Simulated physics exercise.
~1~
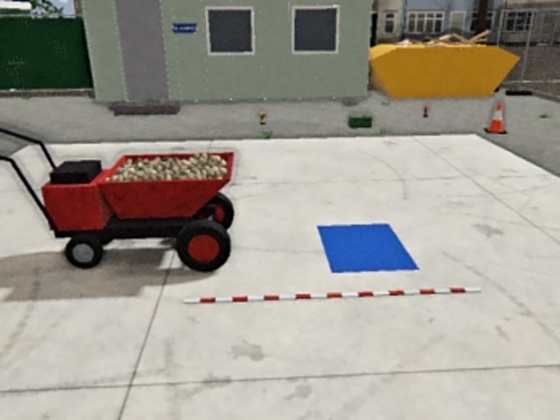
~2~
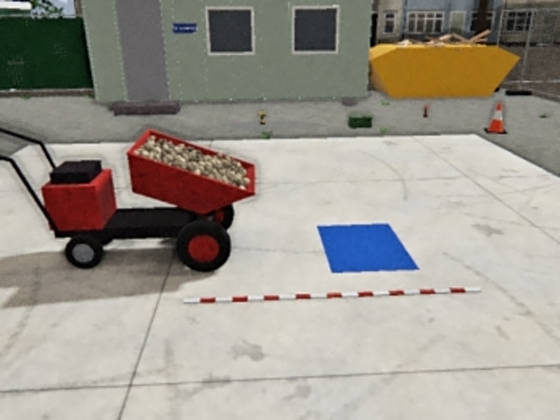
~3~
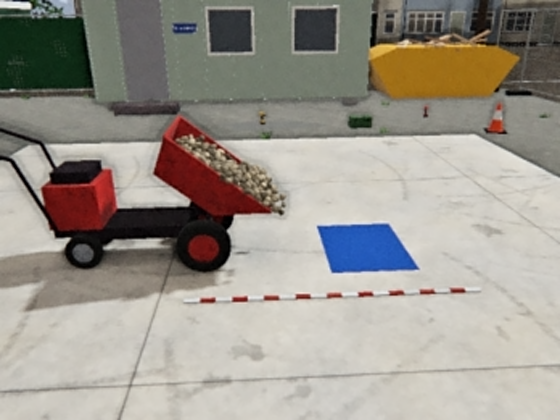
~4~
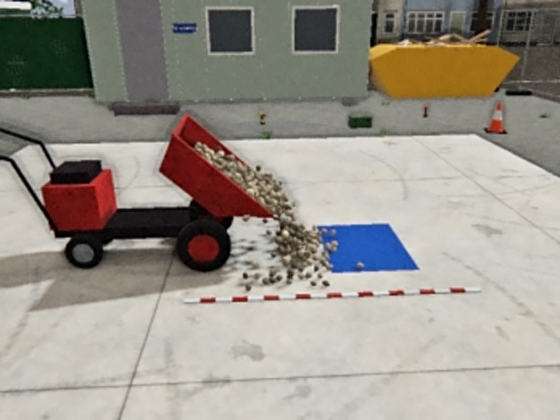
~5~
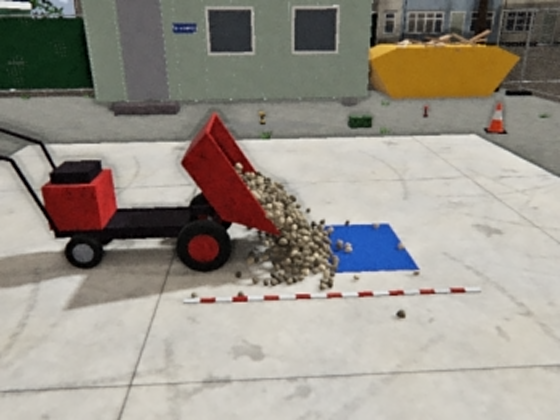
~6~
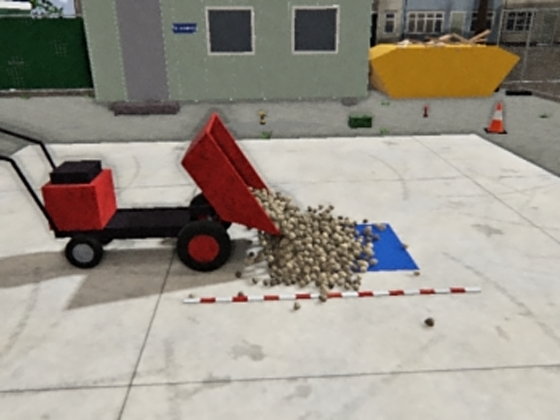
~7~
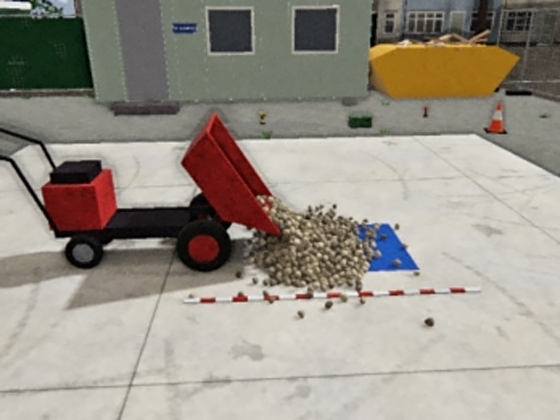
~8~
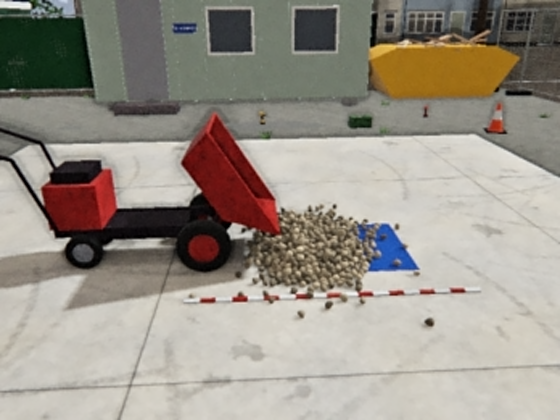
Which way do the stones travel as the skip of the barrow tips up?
The stones move to the right, sliding down out of the skip towards the blue sheet.
